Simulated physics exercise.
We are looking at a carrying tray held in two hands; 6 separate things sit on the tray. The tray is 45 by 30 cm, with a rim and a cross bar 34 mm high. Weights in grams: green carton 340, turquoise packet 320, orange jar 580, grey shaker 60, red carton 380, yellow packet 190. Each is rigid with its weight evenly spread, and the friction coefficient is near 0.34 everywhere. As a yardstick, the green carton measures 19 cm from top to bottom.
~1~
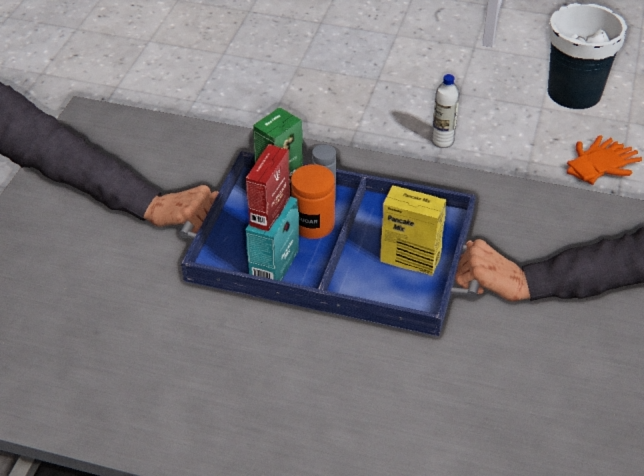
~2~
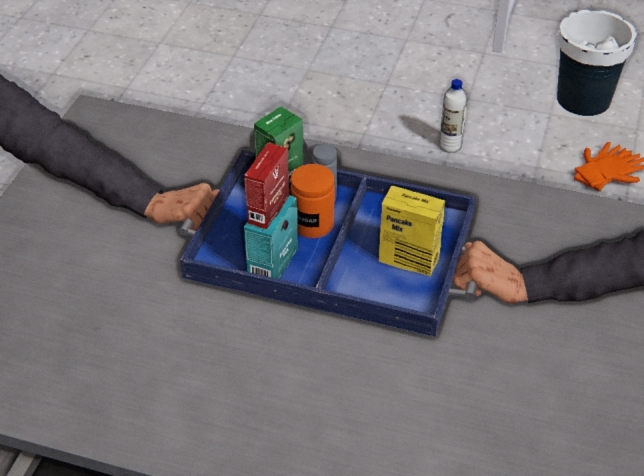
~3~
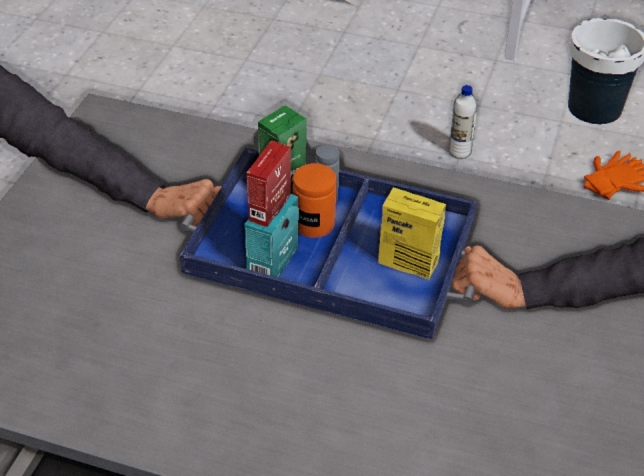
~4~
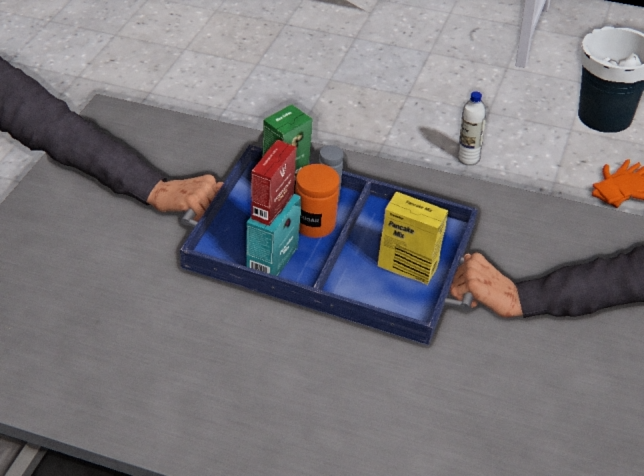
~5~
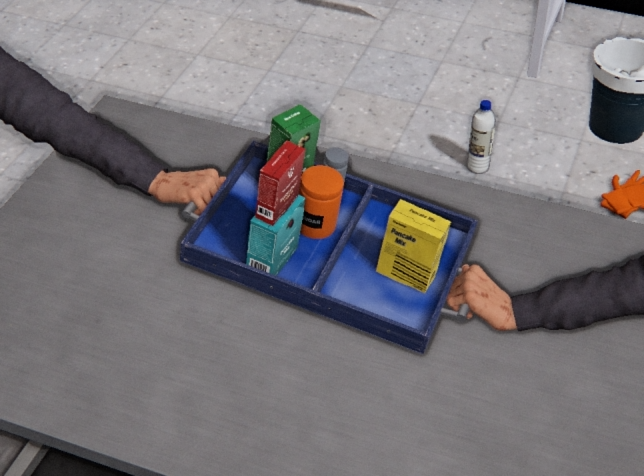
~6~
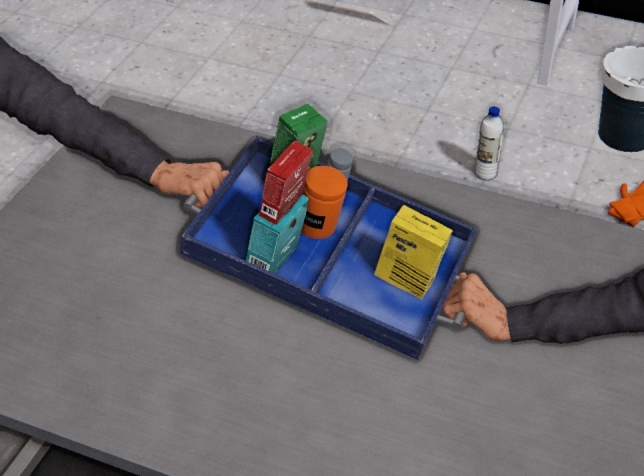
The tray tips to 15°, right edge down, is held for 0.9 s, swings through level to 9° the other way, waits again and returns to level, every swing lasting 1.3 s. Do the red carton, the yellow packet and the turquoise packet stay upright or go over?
The red carton tips over and the yellow packet stays upright and the turquoise packet tips over.
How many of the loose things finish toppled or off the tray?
That comes to 2.
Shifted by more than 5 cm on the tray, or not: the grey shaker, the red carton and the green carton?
The grey shaker stays put; the red carton gets shifted; the green carton keeps its place.
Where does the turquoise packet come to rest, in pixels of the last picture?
Near (295, 253).
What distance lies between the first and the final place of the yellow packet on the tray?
Some 0 cm.
Then, 0.50 s past the last view, tray tilted 15°, right edge down; red carton tipped 19° against what carries it near (324, 202); turquoise packet tipped 19° against what carries it near (291, 237).
Then, 0.70 s past the last view, tray tilted 15°, right edge down; red carton on its side near (394, 301); turquoise packet on its side near (318, 257).
Then, 1.60 s past the last view, tray tilted 13°, right edge down; red carton on its side near (399, 312); turquoise packet tipped 66° against what carries it near (315, 256).
Then, 2.60 s past the last view, tray tilted 9°, left edge down; red carton on its side near (399, 285); turquoise packet tipped 71° against what carries it near (293, 254).
Finally, on their side or leaning hard on the tray, turquoise packet and red carton; the other 4 still in place (within 5 cm). In the last view, red carton near (401, 296), yellow packet near (408, 239).
